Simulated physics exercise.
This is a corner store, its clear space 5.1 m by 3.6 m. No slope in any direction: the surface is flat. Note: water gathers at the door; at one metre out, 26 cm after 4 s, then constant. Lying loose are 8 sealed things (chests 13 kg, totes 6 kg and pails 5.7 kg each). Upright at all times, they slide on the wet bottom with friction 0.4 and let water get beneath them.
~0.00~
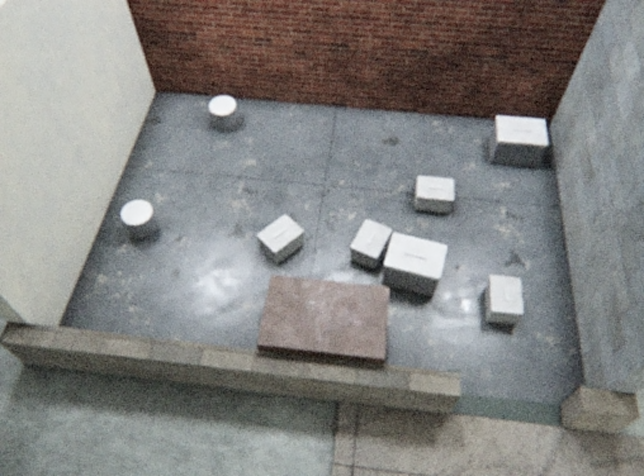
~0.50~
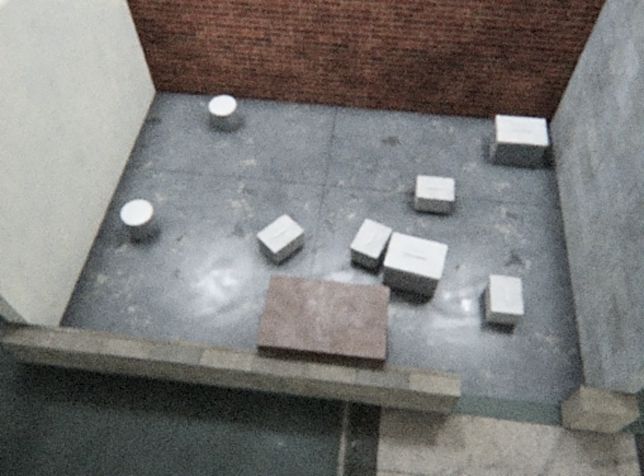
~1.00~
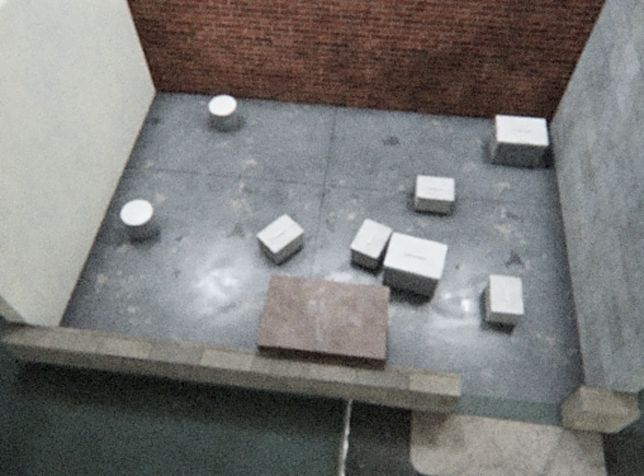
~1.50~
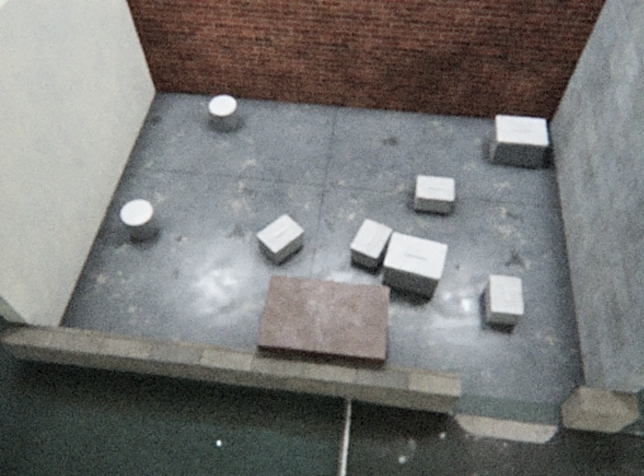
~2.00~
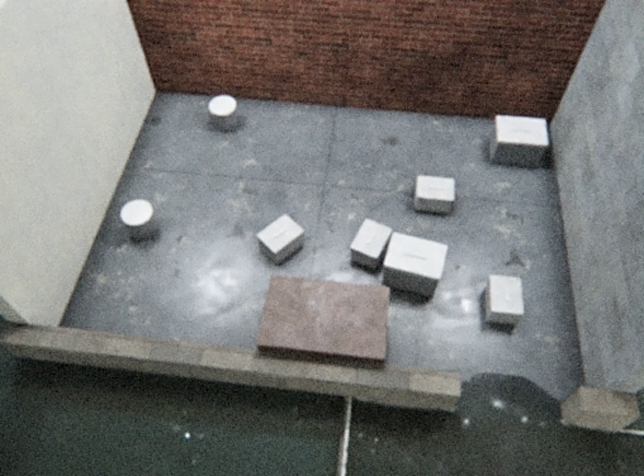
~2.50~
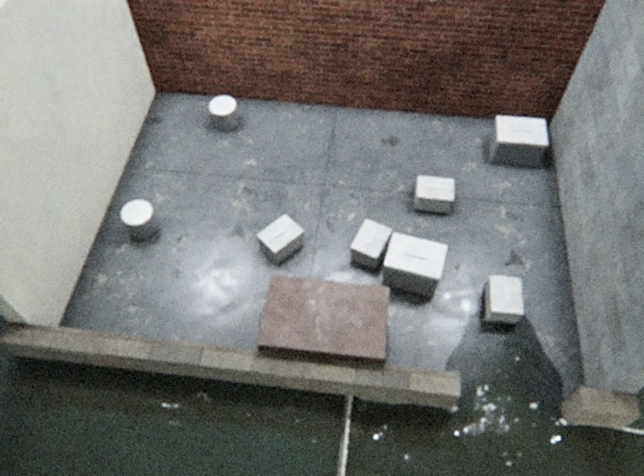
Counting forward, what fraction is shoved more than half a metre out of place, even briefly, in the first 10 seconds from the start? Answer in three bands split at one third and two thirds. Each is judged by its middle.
Two thirds or more.
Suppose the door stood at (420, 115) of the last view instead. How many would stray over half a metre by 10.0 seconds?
In that case 6 of them.
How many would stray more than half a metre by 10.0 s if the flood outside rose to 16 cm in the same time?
Then 3 of them.
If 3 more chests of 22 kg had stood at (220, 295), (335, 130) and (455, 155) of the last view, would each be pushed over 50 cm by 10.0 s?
Taking them in the given order: Smaller, then greater, then greater.
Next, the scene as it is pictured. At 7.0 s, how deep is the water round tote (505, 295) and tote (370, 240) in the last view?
First roughly 11 cm, second roughly 3 cm.
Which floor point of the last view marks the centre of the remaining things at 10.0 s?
They average out to somewhere around (191, 206).
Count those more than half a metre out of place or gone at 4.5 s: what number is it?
The number by then is 1.
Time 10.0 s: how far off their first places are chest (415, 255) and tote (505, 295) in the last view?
In turn: 300 cm, 350 cm.
After 3.5 s 0 of 8 are over 50 cm from their spots; 0 afloat.
After 4.5 s 1 of 8 are over 50 cm from their spots; 0 afloat.
After 7.0 s 5 of 8 are over 50 cm from their spots; 3 afloat.
After 10.0 s 6 of 8 are over 50 cm from their spots, and 6 have been at some point; 5 afloat.
